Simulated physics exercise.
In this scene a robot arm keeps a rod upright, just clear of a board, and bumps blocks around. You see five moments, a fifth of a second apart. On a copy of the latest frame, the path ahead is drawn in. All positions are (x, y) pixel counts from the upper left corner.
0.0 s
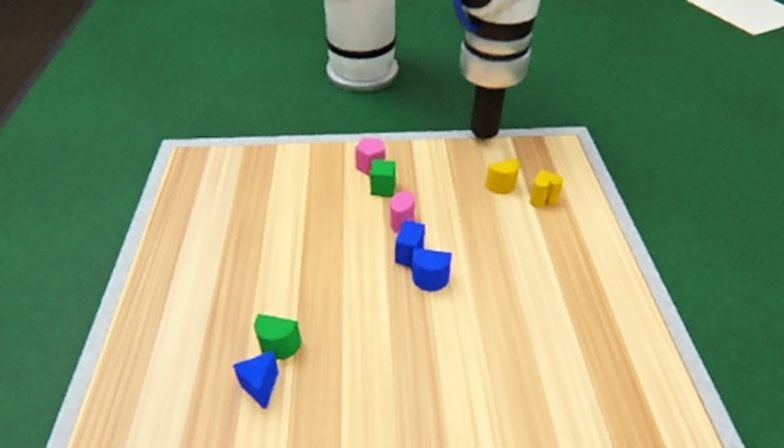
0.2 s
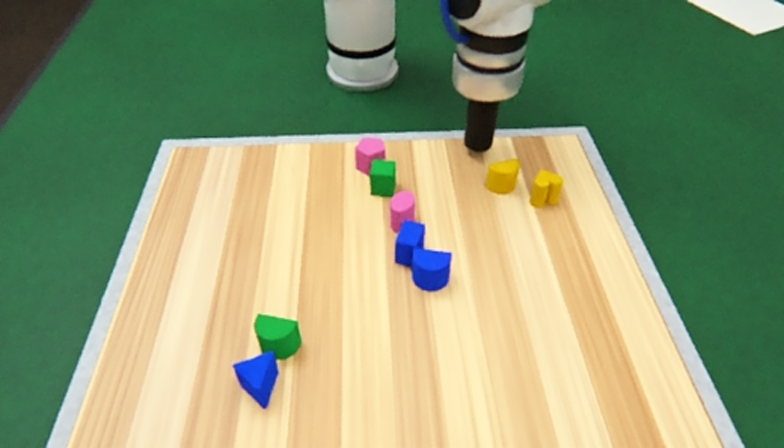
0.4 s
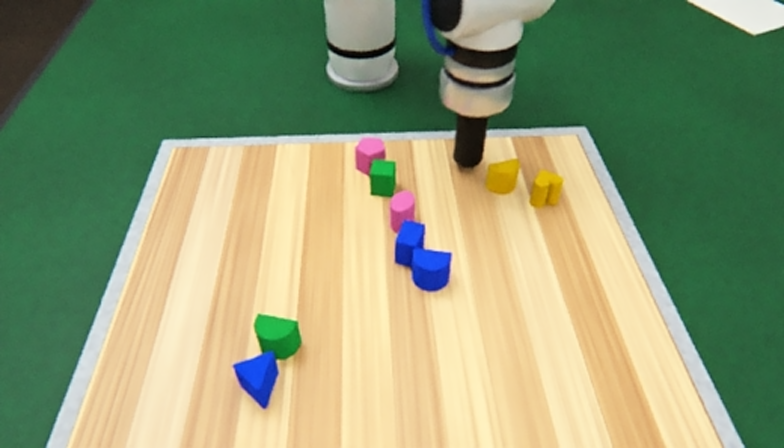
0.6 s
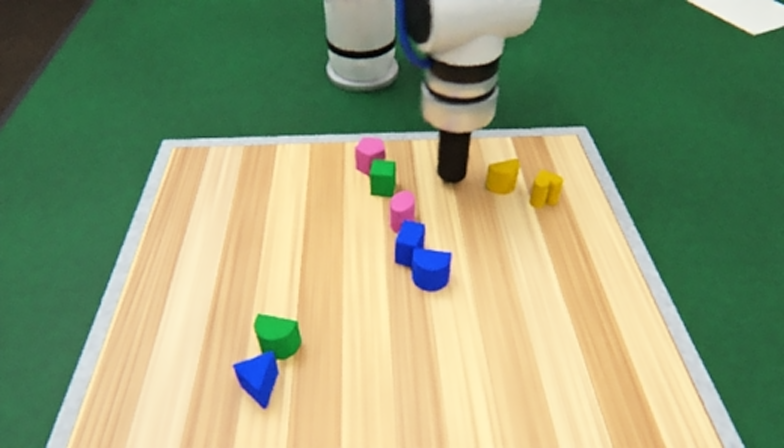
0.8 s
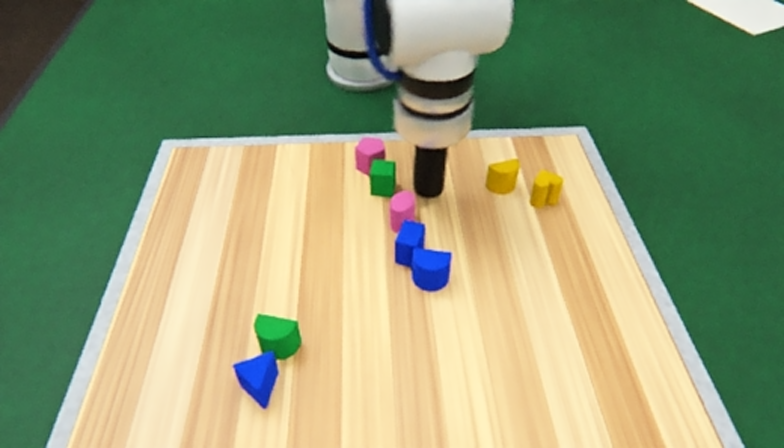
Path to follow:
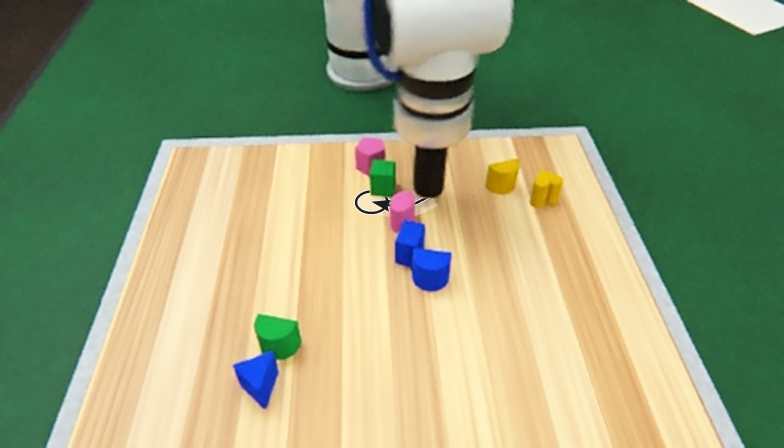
On a wooden board over a green surface, a robot arm moved its black rod down and to the left from the top edge, nearing the pink and green blocks while every block stayed still.
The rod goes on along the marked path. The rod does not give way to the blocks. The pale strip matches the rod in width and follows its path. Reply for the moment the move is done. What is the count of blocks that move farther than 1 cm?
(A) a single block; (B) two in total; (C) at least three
The answer is B.
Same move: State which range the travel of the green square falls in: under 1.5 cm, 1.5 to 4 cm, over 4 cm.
I'd go with 1.5 to 4 cm for this block.
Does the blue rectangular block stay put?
Going by the path, yes.
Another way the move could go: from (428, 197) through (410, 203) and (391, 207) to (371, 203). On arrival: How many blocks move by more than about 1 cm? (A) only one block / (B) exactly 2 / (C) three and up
Answer: B.
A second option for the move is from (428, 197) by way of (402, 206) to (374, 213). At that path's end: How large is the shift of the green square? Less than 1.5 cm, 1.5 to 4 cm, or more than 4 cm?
Shift of under 1.5 cm.
Path on the board, from (428, 197) by way of (412, 205) and (391, 206) to (372, 202).
The first path, step by step. Halfway along, rod (400, 199); pink oval (394, 206), turned 30° anticlockwise.
At the end, rod (371, 194); pink pentagonal block (368, 142), turned 15° clockwise; green square (371, 160), turned 15° clockwise; pink oval (393, 206), turned 35° anticlockwise; blue rectangular block in place.
